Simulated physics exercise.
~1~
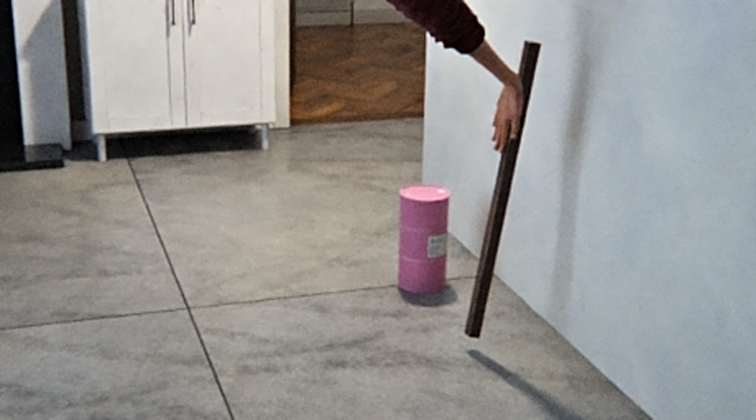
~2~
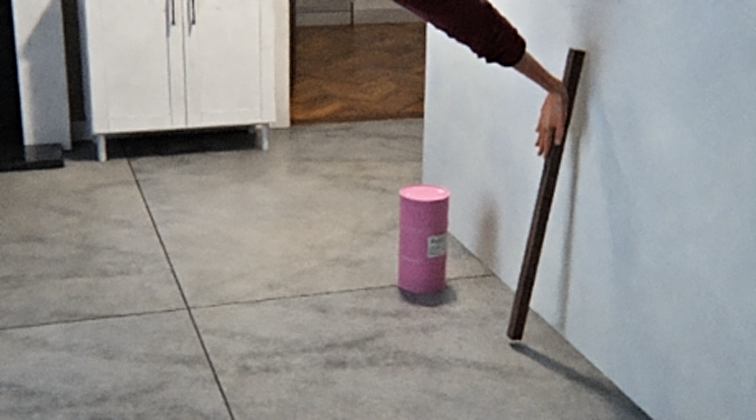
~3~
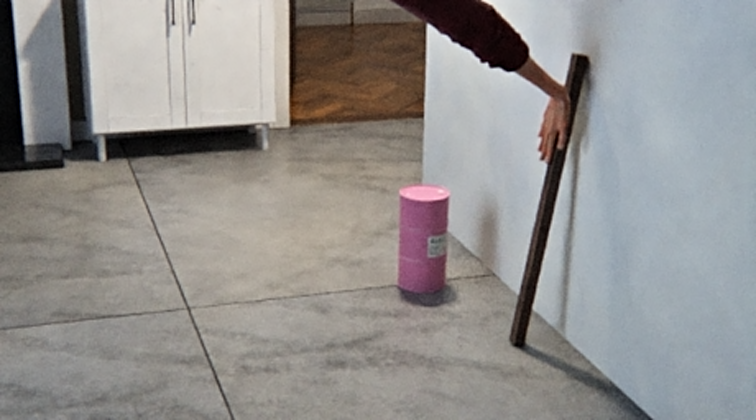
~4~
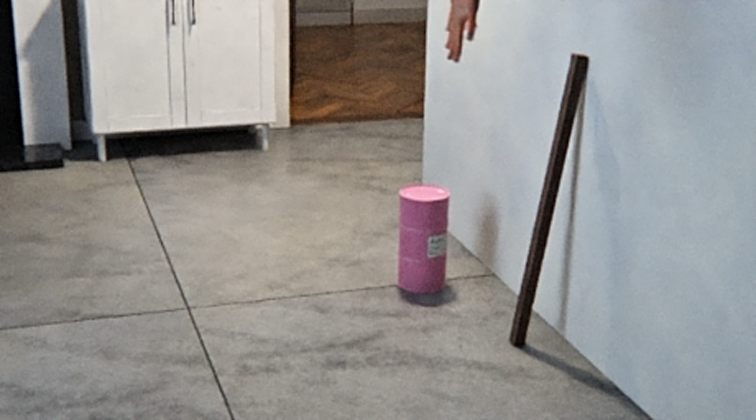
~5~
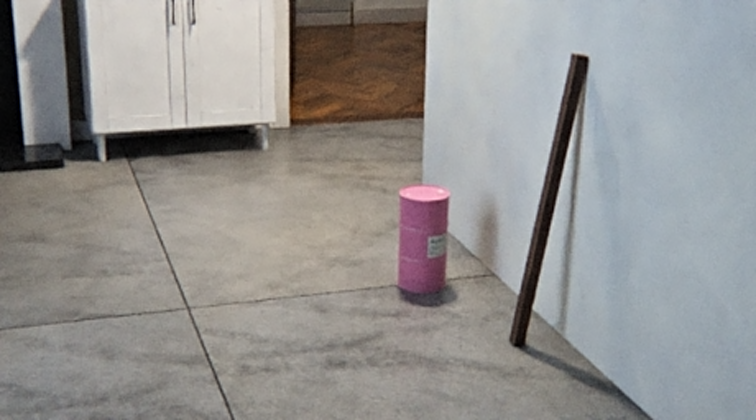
In a room with a grey tiled floor and a pale bare wall on the right, a pink canister stands near the wall while a hand in a dark red sleeve holds a long brown pole just above the floor. The hand carries the pole to the right, then lowers it slightly until its foot rests on the floor and its top leans against the wall. The fingers let go, and the hand draws back up and out of view. The pole stays leaning where it was set, with the canister still standing untouched to its left.
